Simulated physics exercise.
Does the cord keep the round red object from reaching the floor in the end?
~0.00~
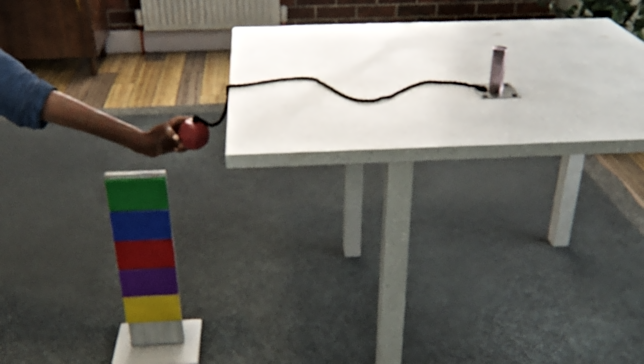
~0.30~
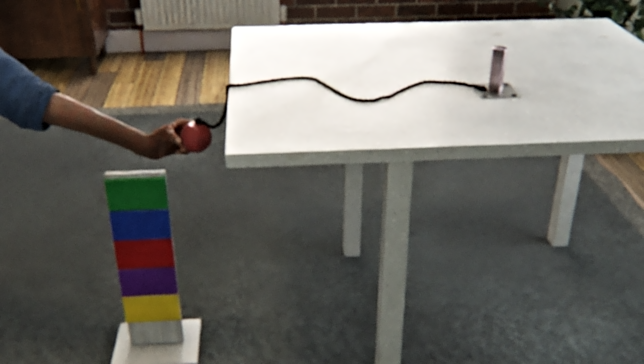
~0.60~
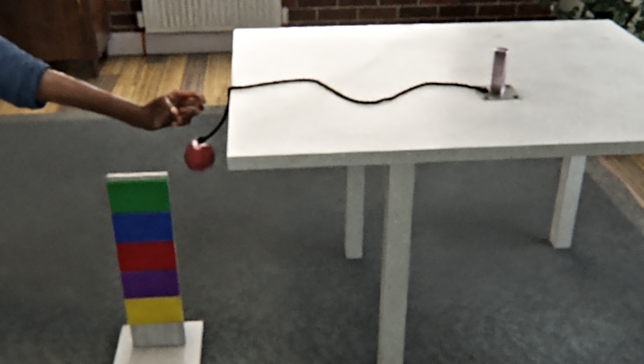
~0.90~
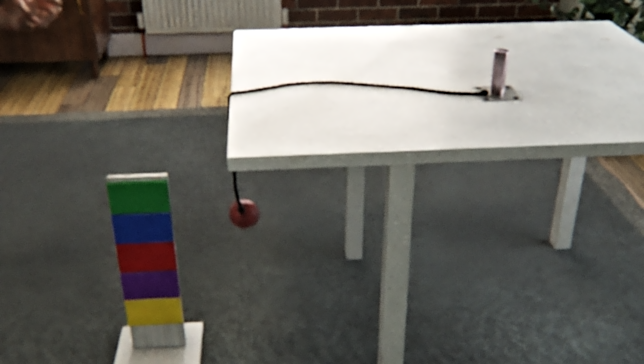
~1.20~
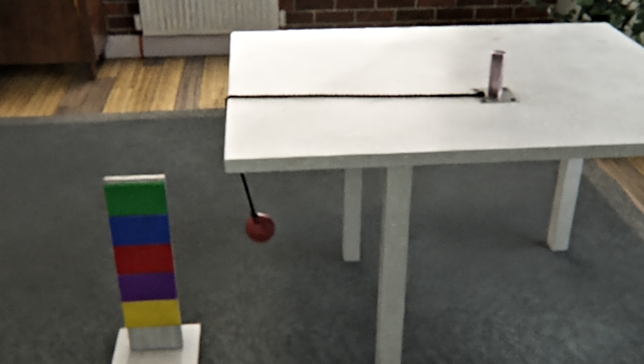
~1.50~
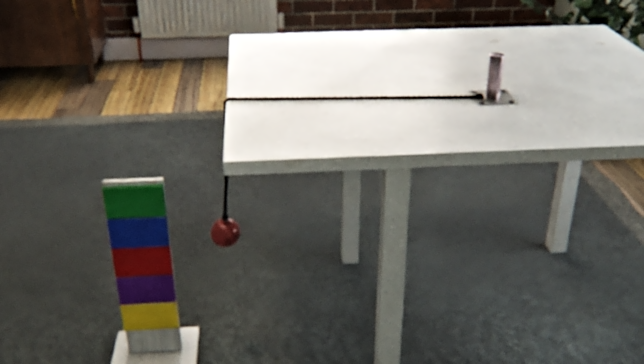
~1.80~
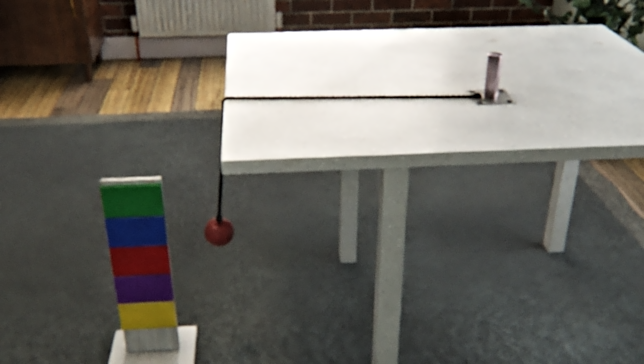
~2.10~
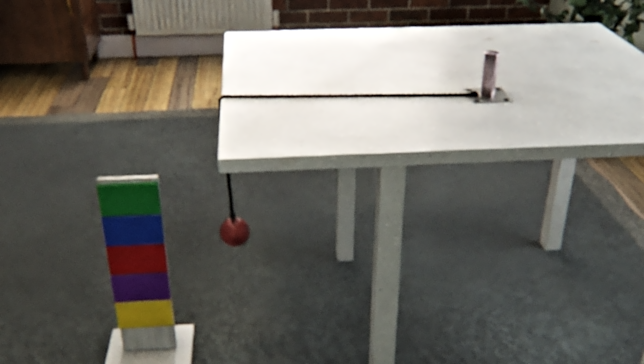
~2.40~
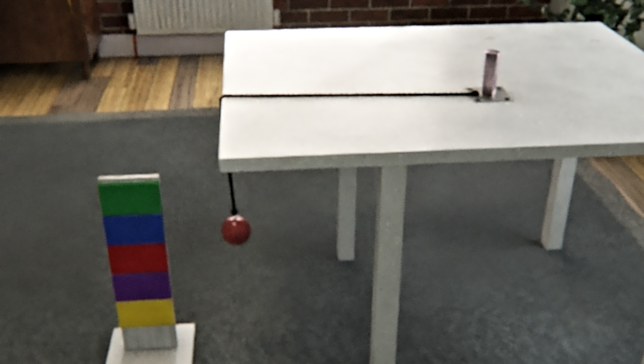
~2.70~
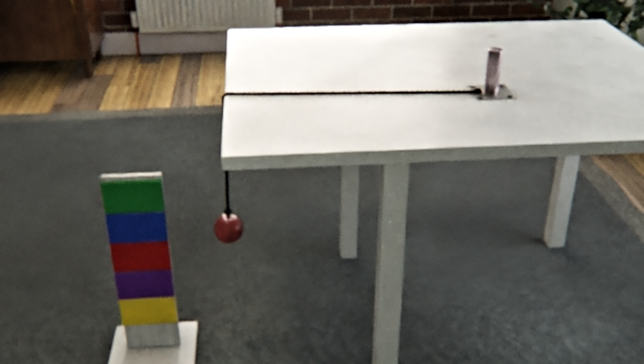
Yes, the cord holds it hanging below the table edge, with its middle level with the blue band.
